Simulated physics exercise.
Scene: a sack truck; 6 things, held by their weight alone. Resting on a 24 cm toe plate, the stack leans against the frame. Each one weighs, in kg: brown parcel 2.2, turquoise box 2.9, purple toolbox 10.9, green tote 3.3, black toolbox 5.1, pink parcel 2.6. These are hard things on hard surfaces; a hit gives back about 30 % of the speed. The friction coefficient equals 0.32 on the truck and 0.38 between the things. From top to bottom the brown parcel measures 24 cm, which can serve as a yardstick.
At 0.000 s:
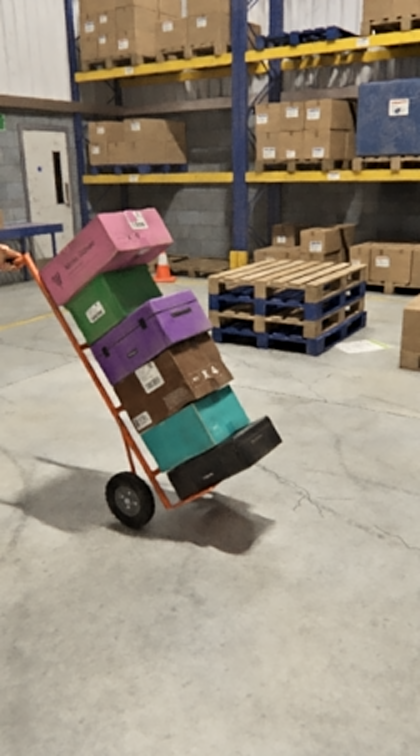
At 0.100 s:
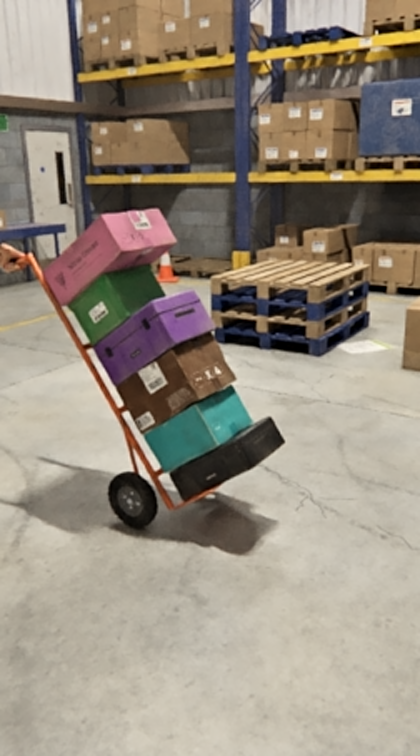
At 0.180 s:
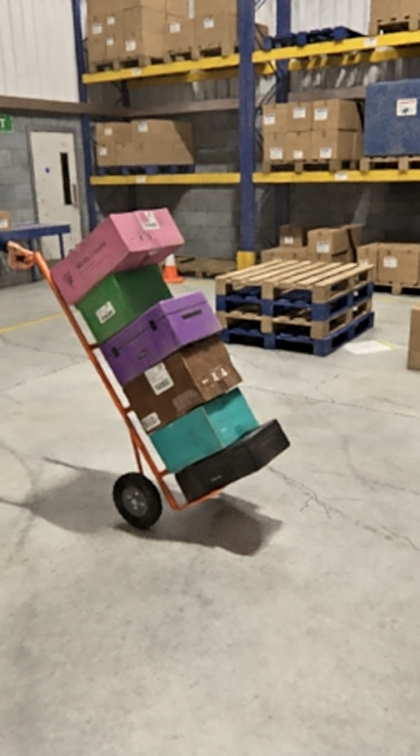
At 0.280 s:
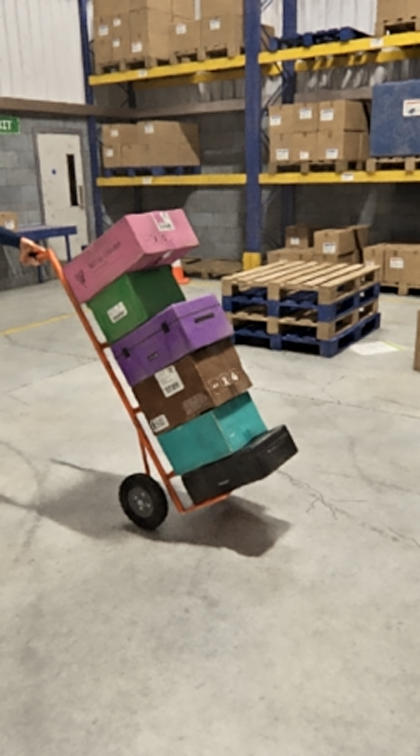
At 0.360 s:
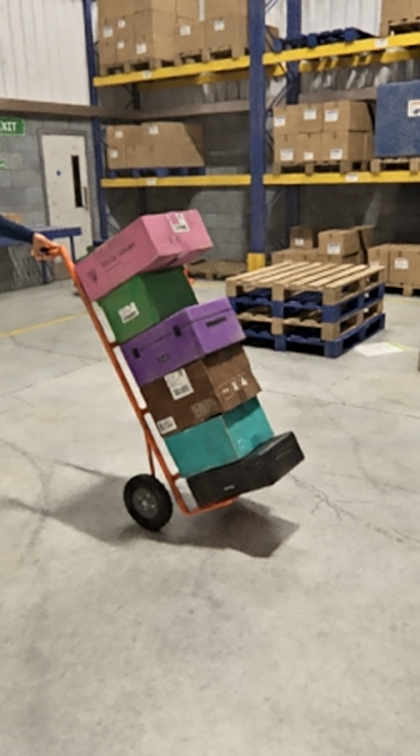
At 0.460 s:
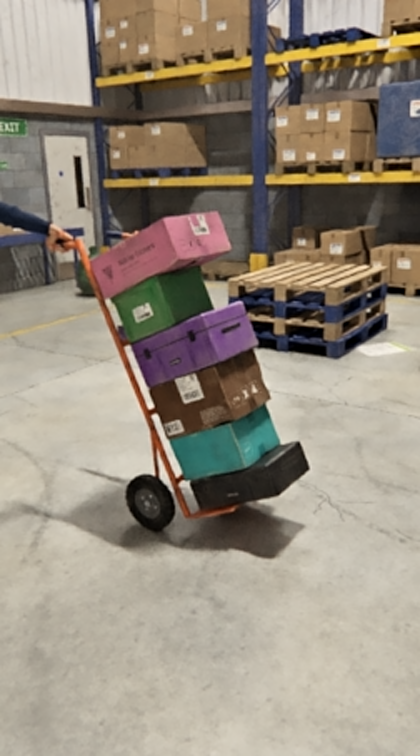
The clip shows a gloved or bare hand at left gripping an orange sack truck stacked with six boxes, pink, green, purple, brown, turquoise and black, and gradually raising it from a backward lean toward upright in a warehouse.
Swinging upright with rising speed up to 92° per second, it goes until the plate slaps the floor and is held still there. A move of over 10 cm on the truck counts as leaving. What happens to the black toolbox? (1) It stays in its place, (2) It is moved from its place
It stays in its place.
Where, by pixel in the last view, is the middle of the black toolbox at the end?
Around (253, 508).
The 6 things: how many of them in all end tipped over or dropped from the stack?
Total: 5.
After 1.06 s, truck upright; black toolbox 3° off its base near (253, 508); pink parcel 19° off its base; green tote 19° off its base.
After 1.46 s, truck upright; purple toolbox, green tote and pink parcel now dropped from the stack; black toolbox 3° off its base near (253, 508); brown parcel 61° off its base.
After 1.76 s, truck upright; brown parcel now dropped from the stack; black toolbox 3° off its base near (253, 508); turquoise box on its side.
In the end (2.7 s), dropped from the stack, brown parcel, purple toolbox, green tote and pink parcel; toppled on the truck, turquoise box; black toolbox under 10 cm from the start. At the end, from the last picture's camera, black toolbox near (253, 508).
